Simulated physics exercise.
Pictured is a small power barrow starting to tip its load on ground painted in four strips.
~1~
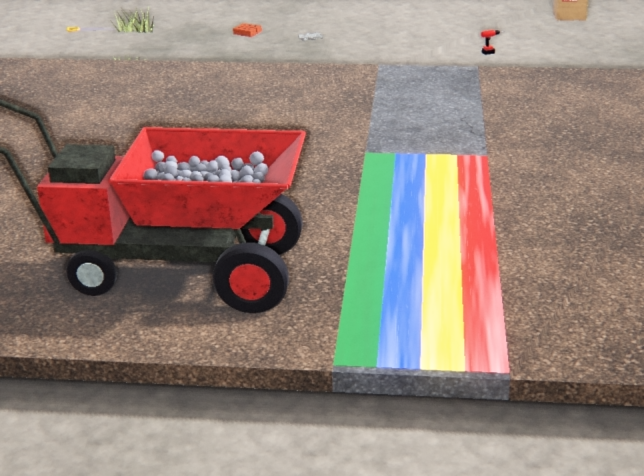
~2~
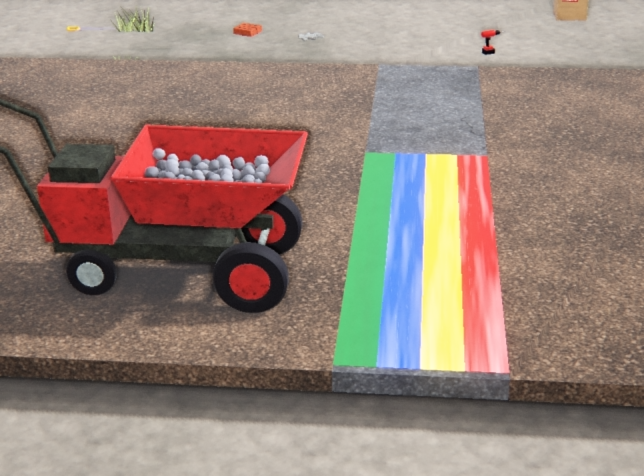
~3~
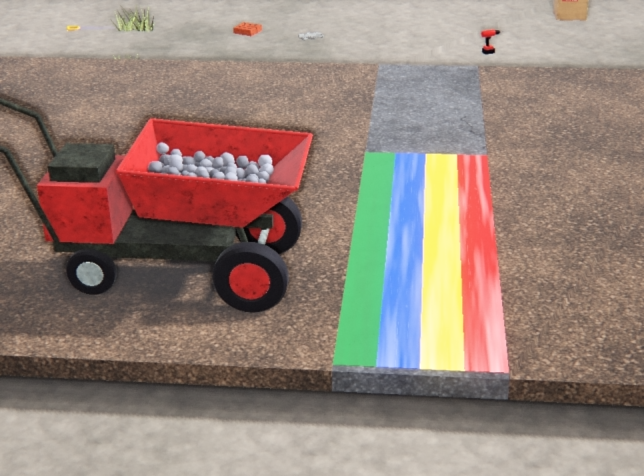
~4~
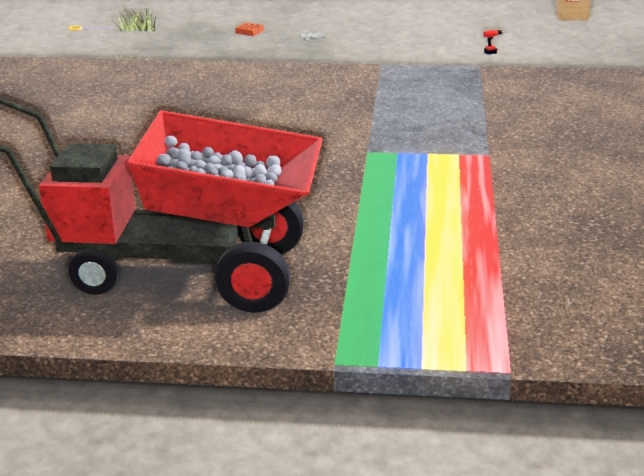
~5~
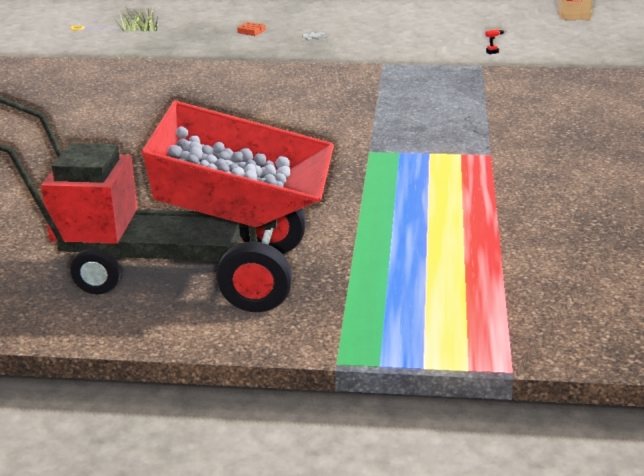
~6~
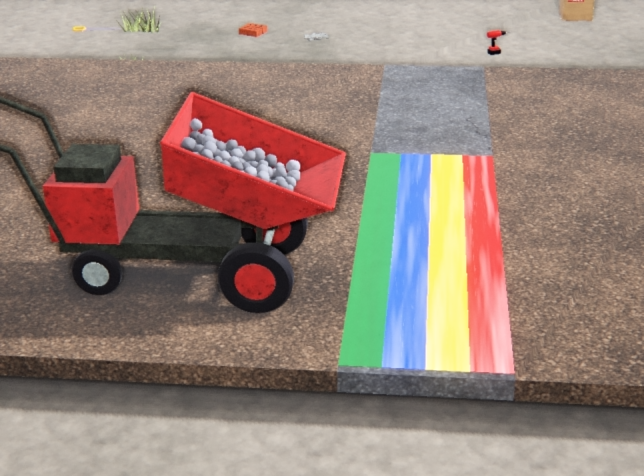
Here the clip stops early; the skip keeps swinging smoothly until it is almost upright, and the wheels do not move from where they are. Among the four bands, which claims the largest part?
The blue one claims the largest part.
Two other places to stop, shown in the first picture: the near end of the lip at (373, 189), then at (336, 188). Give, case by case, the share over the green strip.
The first stop gives 0 per cent; the second gives 0 per cent.
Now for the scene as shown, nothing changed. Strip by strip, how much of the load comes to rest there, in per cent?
In per cent, approximately: Green 15, blue 35, yellow 25, red 15.
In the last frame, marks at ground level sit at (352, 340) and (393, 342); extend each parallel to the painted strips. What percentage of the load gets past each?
Estimate, first then second: 90 %, 70 %.
Just after the last frame, skip tipped steeply; every one in the skip.
A moment on, skip tipped right over; roughly half in the skip; about a tenth over the green strip; roughly a third over the blue strip; about a tenth over the yellow strip.
Further on, skip tipped right over; about a tenth in the skip; about a tenth over the green strip; roughly a third over the blue strip; roughly a quarter over the yellow strip; about a tenth over the red strip; about a tenth off the paint.
When it is over, skip tipped right over; about a tenth in the skip; about a tenth over the green strip; roughly a third over the blue strip; roughly a quarter over the yellow strip; roughly a quarter over the red strip; about a tenth off the paint.
